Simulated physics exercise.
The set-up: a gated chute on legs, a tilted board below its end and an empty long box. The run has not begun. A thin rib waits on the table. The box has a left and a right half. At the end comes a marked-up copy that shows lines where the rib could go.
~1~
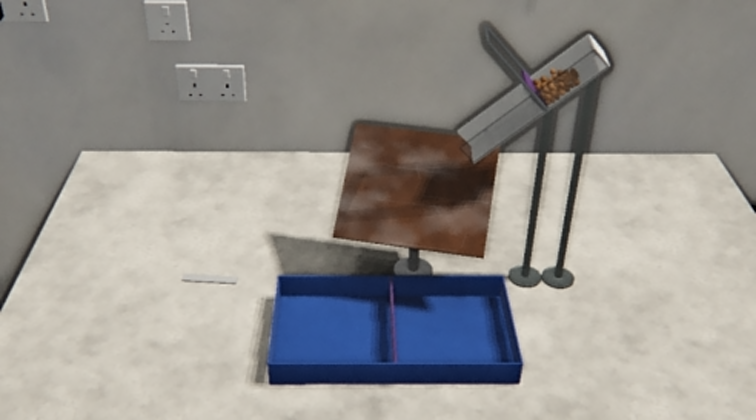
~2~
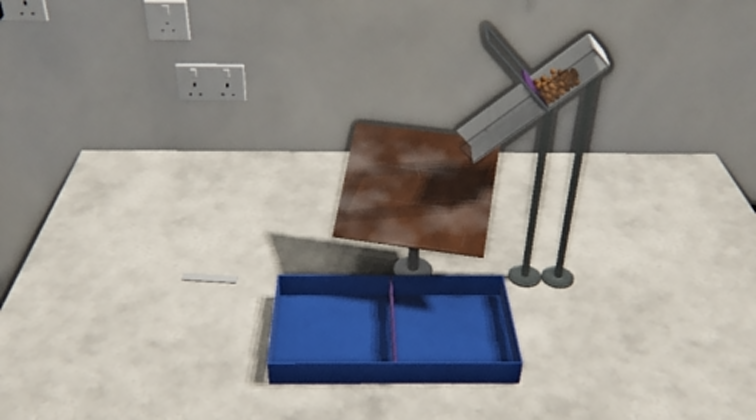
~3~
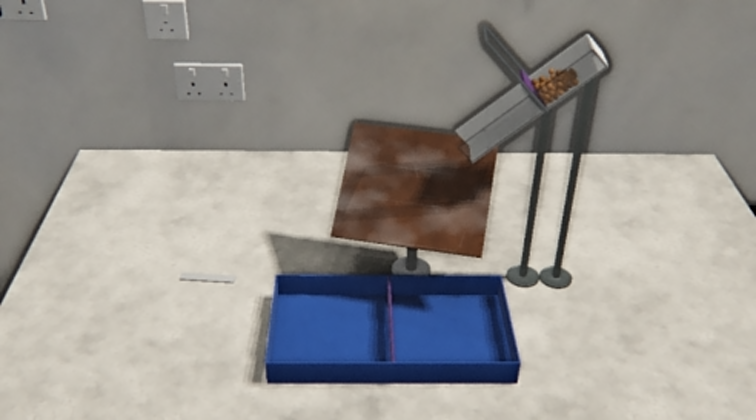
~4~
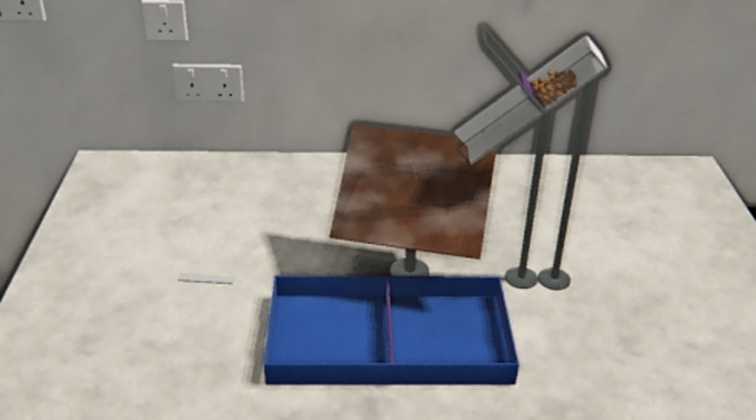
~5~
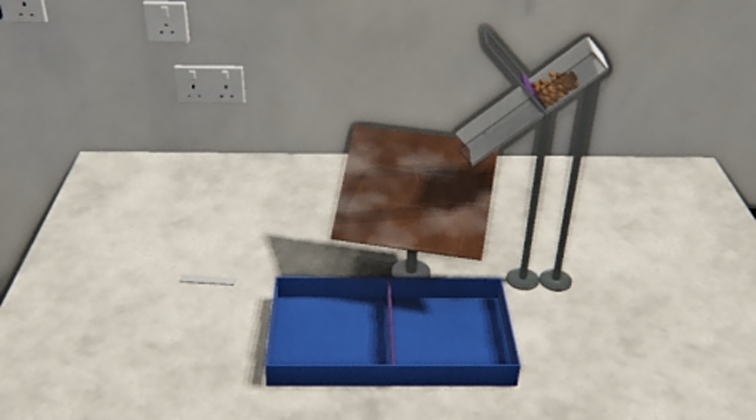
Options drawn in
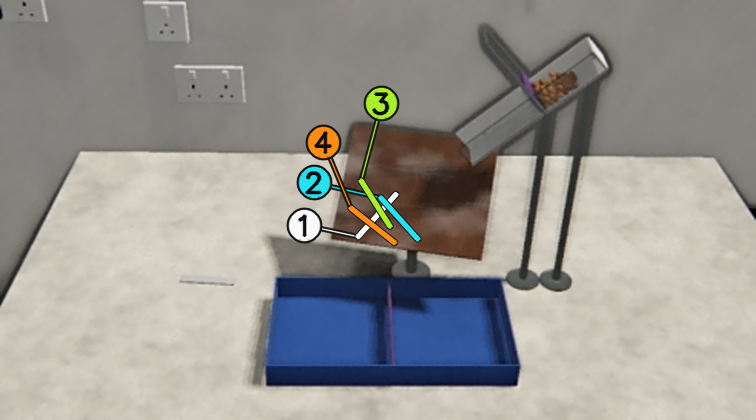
The clip shows small brown pieces resting behind a purple gate in a sloping grey chute on legs, above a tilted brown board and an empty blue box with a divider; apart from slight shifts of the view, nothing moves.
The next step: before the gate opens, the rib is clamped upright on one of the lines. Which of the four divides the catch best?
I would pick line 3.
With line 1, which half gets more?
The left half.
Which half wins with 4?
The right half.
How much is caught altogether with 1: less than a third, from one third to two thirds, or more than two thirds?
More than two thirds.
On the marked copy, line 1 from (396, 194) to (358, 236); line 2 from (380, 197) to (417, 238); line 3 from (361, 180) to (389, 226); line 4 from (351, 208) to (394, 242).
With 1, of what is caught, most in the left half, about a quarter in the right.
With 2, of what is caught, a small part in the left half, nearly all in the right.
With 3, of what is caught, about half in the left half, about half in the right.
With 4, of what is caught, about a quarter in the left half, most in the right.
